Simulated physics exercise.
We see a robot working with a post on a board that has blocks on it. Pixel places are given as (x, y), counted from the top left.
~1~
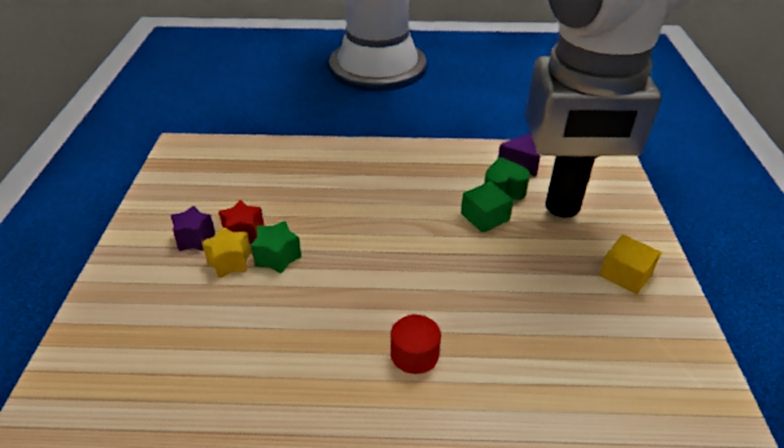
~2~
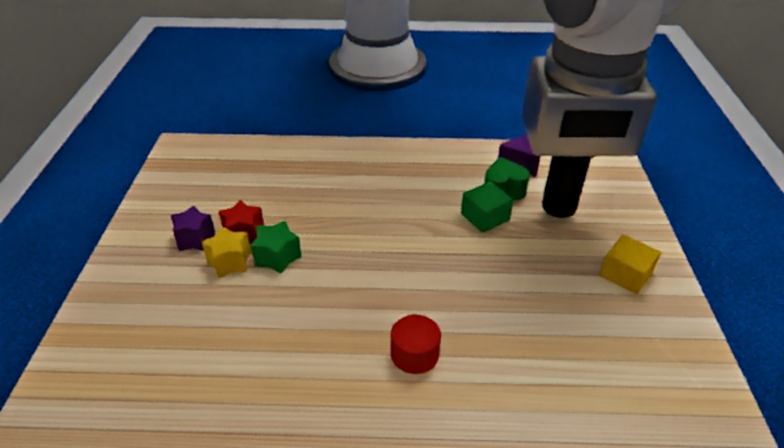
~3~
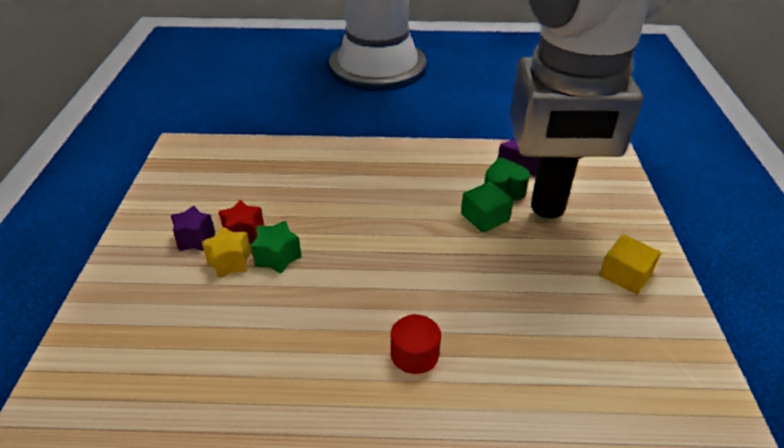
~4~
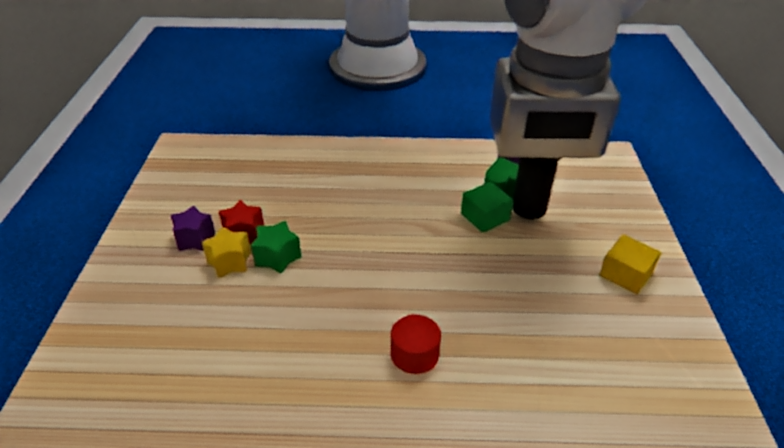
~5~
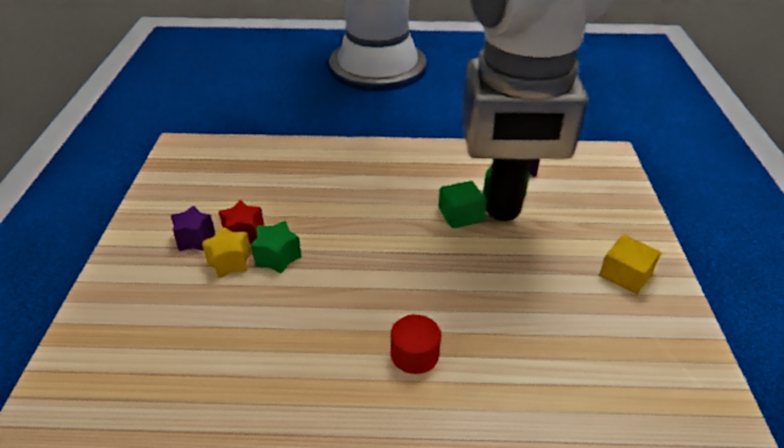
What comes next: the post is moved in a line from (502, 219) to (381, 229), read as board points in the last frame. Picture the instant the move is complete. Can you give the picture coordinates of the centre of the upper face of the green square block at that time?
Its top middle is near (412, 182).
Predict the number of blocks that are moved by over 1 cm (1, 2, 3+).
It looks like one block will be pushed more than about 1 cm.
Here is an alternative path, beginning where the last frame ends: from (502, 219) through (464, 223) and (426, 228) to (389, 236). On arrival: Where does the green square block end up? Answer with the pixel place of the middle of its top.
It will likely be found at (416, 185).
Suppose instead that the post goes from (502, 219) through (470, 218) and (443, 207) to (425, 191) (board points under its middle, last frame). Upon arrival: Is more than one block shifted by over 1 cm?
I'd say no.
On the path given first. One third of the way, post at (462, 214); green square block at (433, 187), turned 45° clockwise.
Two thirds of the way, post at (422, 217); green square block at (413, 183), turned 95° clockwise.
At the end, post at (381, 221); green square block at (412, 182), turned 100° clockwise; green heart-shaped block unmoved.
